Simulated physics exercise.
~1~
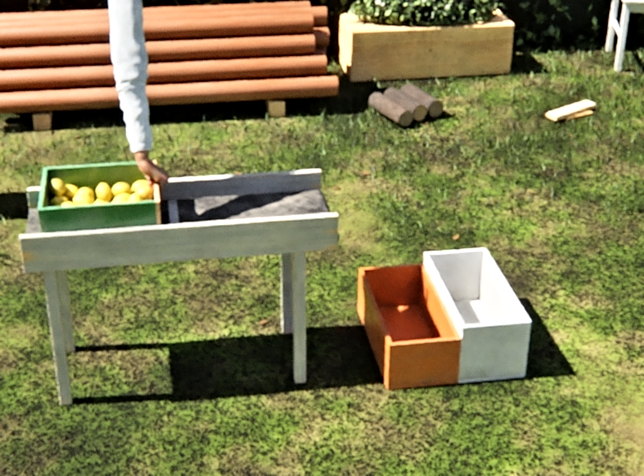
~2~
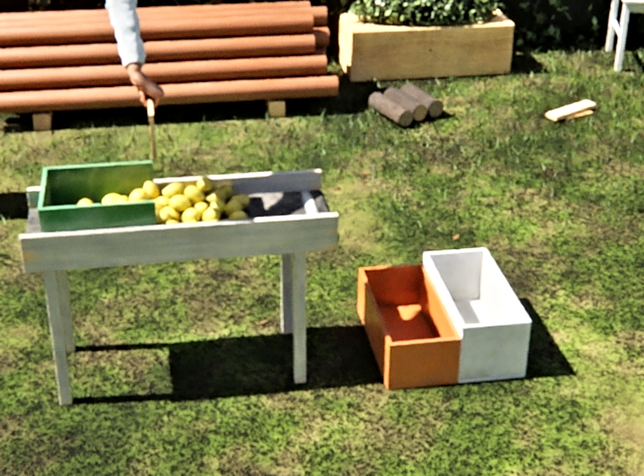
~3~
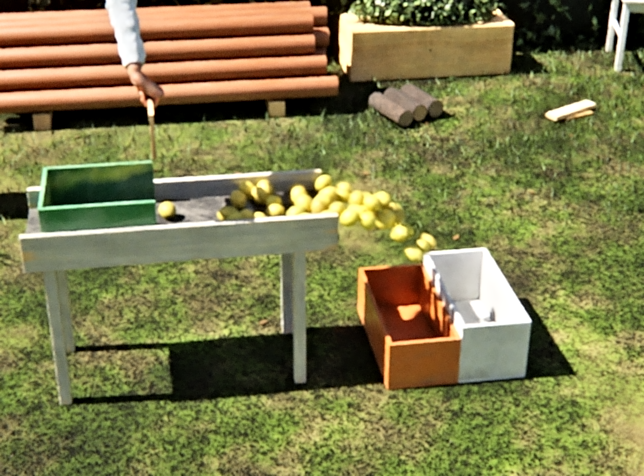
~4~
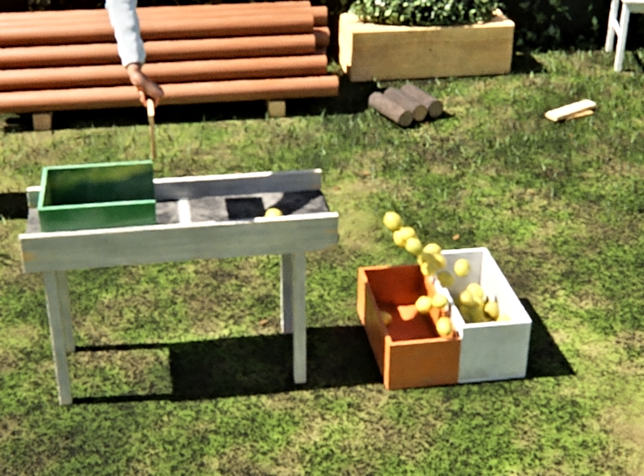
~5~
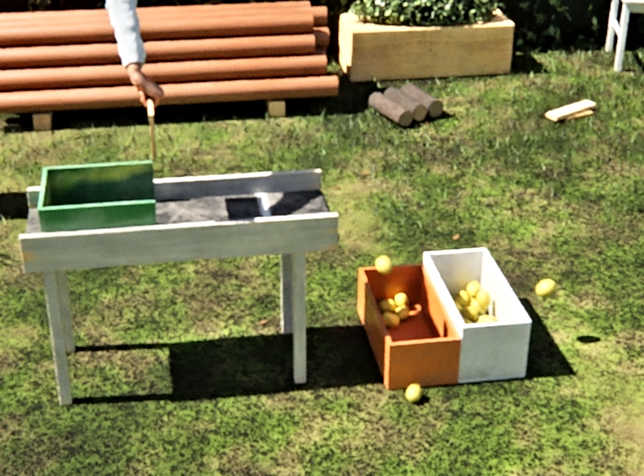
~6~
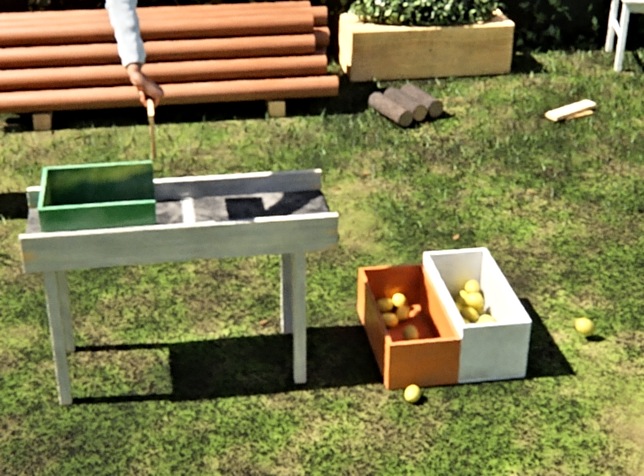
Yellow lemons slid out of a green box on a table once a hand raised its gate, rode right along the dark belt and spilled off the end into an orange box and a white one, while two ended up on the grass.
